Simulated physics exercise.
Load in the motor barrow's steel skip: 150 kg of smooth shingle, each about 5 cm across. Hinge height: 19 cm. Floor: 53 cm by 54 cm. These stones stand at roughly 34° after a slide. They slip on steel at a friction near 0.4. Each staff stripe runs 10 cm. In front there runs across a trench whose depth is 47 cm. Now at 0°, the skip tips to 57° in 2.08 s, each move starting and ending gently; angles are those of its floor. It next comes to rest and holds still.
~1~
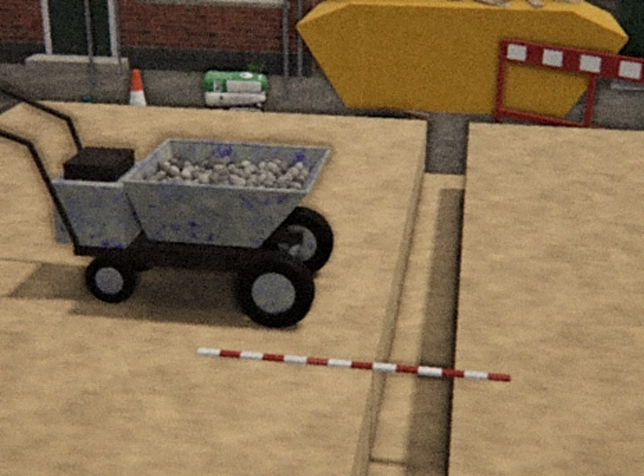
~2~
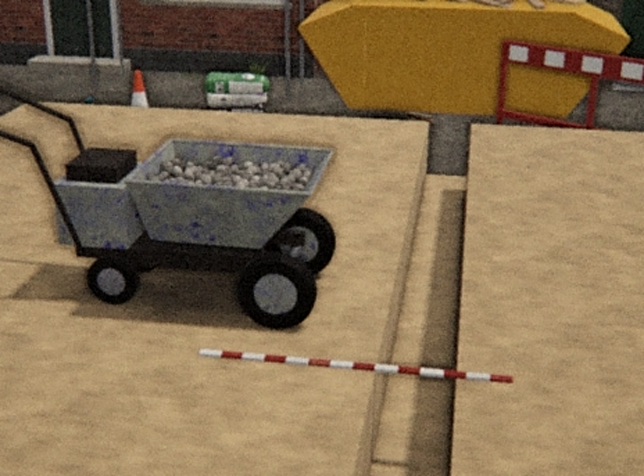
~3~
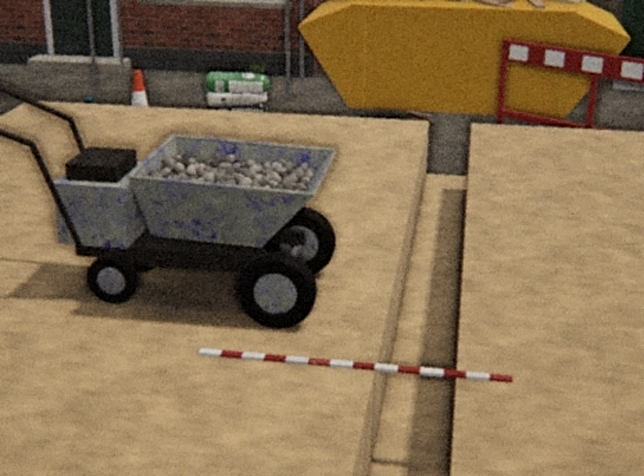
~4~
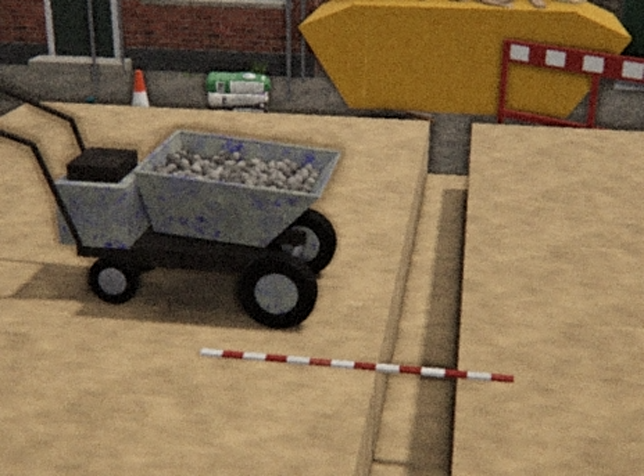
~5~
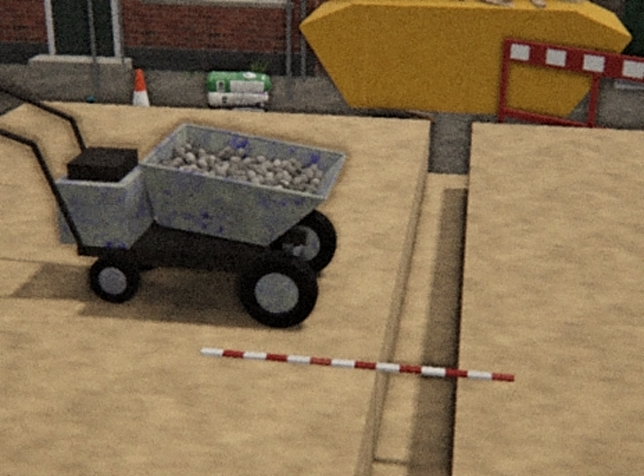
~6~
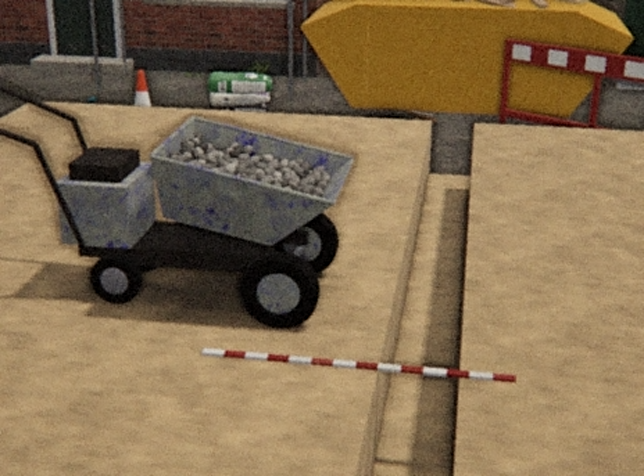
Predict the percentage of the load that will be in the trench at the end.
Predicted: Roughly 77 %.
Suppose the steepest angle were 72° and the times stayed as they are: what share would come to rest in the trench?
In that case near 90 per cent.
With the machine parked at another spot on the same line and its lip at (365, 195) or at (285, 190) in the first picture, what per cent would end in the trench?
Roughly 35 percent for the first, and 80 percent for the second.
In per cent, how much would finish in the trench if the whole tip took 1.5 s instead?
I'd put it at some 75 in a hundred.
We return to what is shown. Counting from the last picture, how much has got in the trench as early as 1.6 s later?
Roughly 30% by that time.
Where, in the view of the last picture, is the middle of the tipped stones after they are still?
Centre estimate: Around (425, 377).
Then, 1.0 s after the last picture the floor is at 48°, 100 % in the skip; the foremost stones are at (384, 235).
Then, 1.6 s after the last picture the floor is at 57°, 68 % in the skip, 31 % in the trench, 1 % past the trench; the foremost stones are at (476, 313).
Then, 1.9 s after the last picture the floor is at 57°, 50 % in the skip, 47 % in the trench, 3 % past the trench; the foremost stones are at (529, 308).
Then, 3.9 s after the last picture the floor is at 57°, 20 % in the skip, 77 % in the trench, 3 % past the trench; the foremost stones are at (550, 307).
